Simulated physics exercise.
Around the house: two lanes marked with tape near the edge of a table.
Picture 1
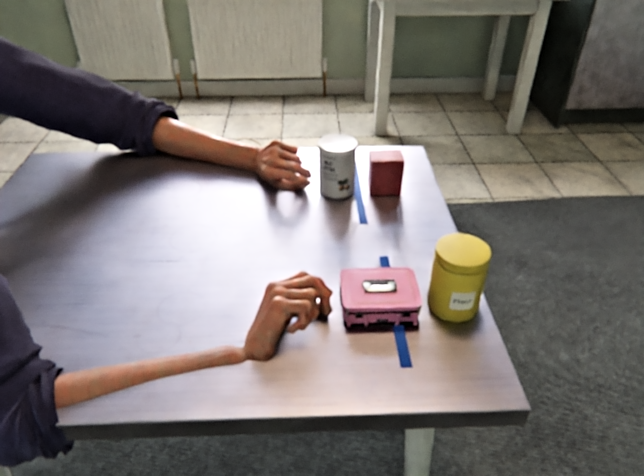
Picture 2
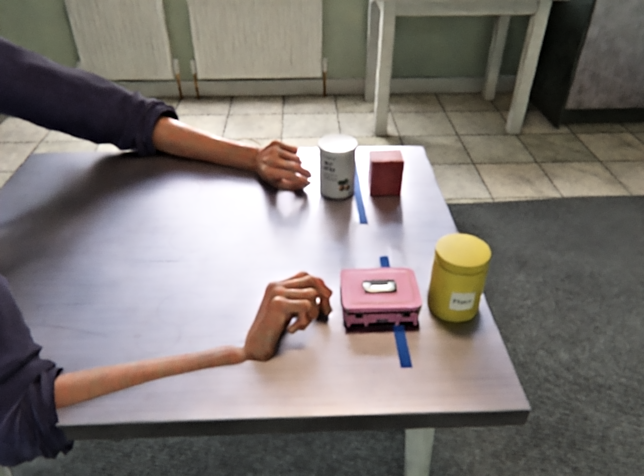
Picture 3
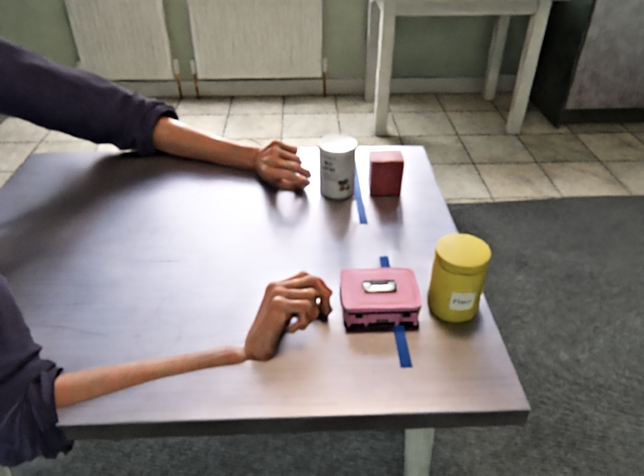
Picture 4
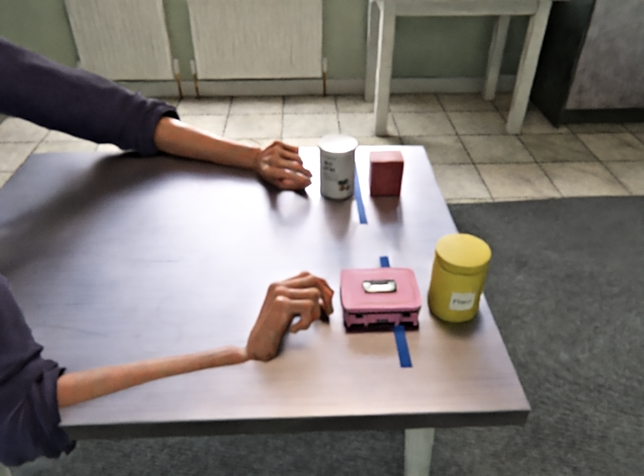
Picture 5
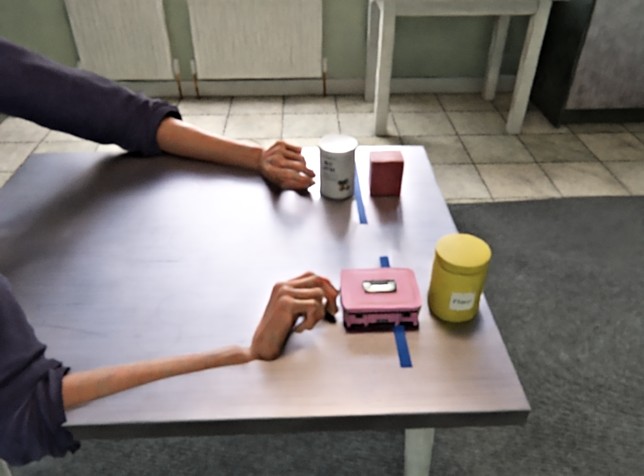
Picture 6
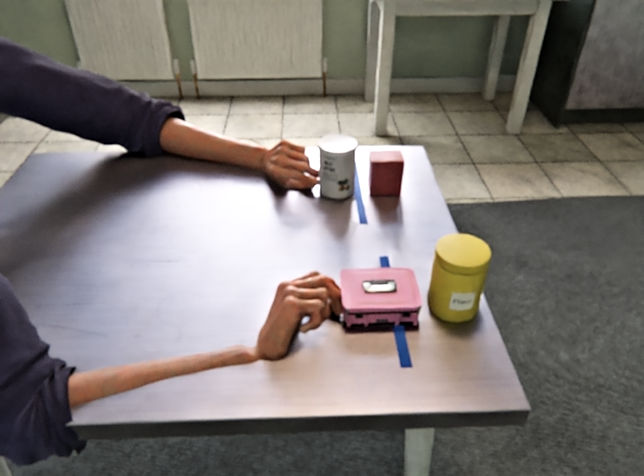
At a table in a house, two hands slowly edge right toward a tin and case.
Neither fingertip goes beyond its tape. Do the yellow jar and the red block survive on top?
Here the yellow jar drops to the floor, the red block is still on the table.
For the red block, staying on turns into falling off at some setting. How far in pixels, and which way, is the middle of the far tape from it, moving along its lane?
Roughly 24 pixels right.
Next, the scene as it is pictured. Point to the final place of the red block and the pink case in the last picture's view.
The red block around (417, 172); the pink case around (438, 295).
Then, 0.94 s on from there, yellow jar turned 42° from its first pose near (526, 291); red block displaced about its own width near (417, 172).
In the end, the yellow jar goes over the edge; the red block stays on the table, near (417, 172).
